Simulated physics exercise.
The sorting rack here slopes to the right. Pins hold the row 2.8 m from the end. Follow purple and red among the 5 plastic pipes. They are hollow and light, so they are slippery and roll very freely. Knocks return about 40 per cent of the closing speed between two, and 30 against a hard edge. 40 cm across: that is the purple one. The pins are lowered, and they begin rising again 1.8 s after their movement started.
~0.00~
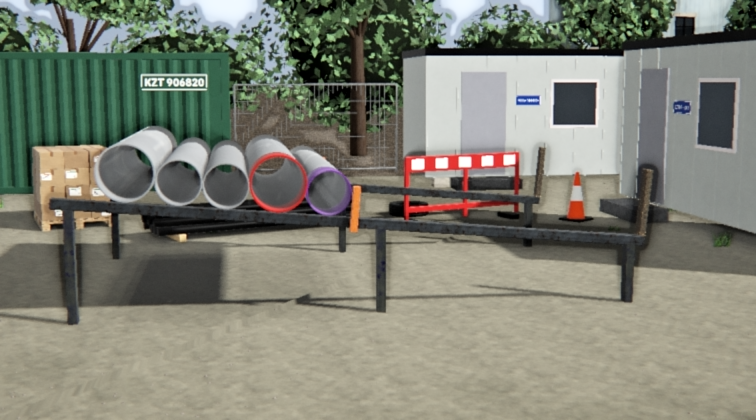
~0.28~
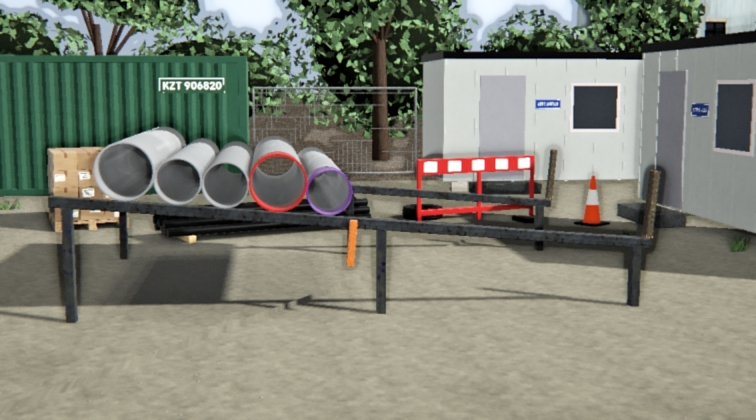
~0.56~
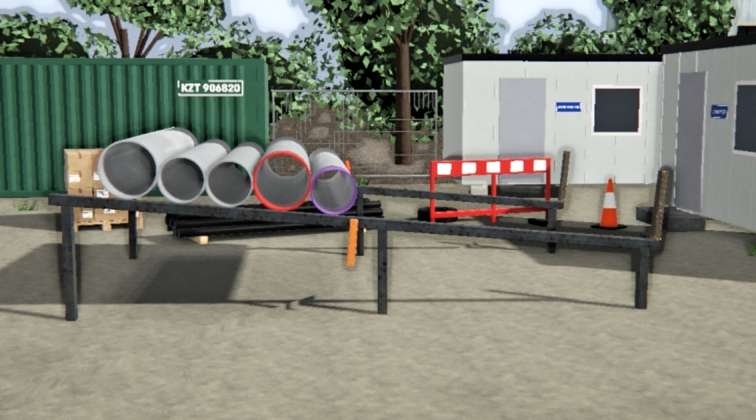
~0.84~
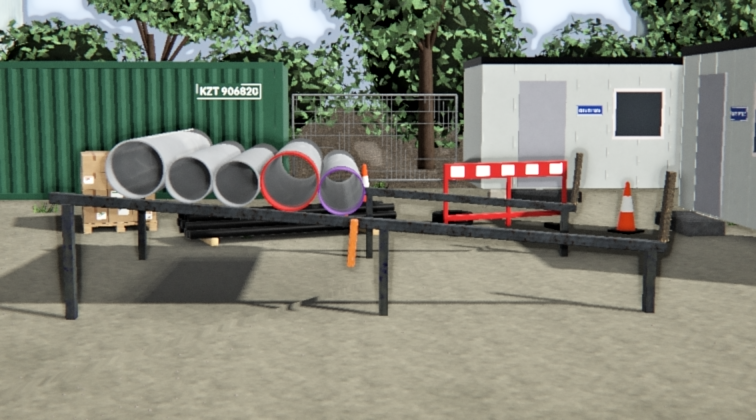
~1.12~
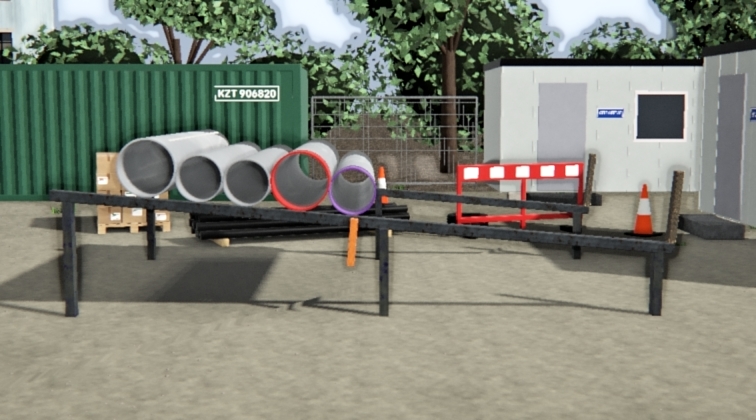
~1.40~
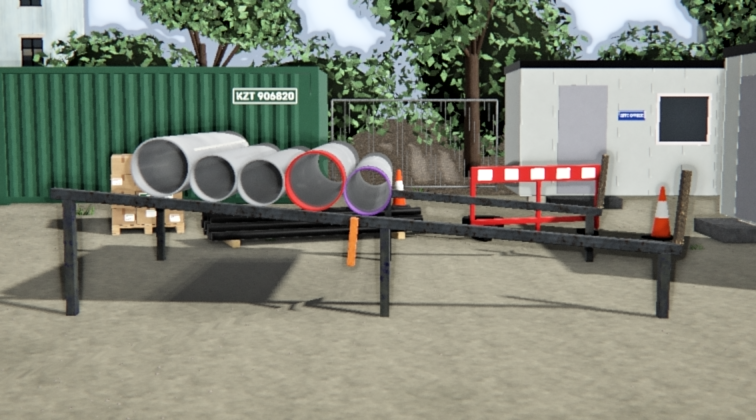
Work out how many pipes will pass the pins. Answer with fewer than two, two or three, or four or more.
The count is two or three.
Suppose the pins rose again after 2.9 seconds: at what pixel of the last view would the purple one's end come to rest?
It would finish close to (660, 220) in the last picture.
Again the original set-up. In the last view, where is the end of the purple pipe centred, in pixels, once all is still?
My best guess is somewhere around (655, 218).
After 1.6 s, purple is on the rails, 20 cm below the pins, rolling right; red is on the rails, 25 cm above the pins, rolling right; 1 of 5 has passed.
After 1.9 s, purple is on the rails, 35 cm below the pins, rolling right; red is on the rails, 10 cm above the pins, rolling right; 1 of 5 has passed.
After 2.1 s, purple is on the rails, 50 cm below the pins, rolling right; red is in the air, 5 cm above the pins, rolling right; 1 of 5 has passed.
After 2.4 s, purple is on the rails, 75 cm below the pins, rolling right; red is in the air, 10 cm below the pins, rolling right; 2 of 5 have passed.
At rest (4.9 s), purple is on the rails, 250 cm below the pins; red is on the rails, 205 cm below the pins; 2 of 5 have passed.
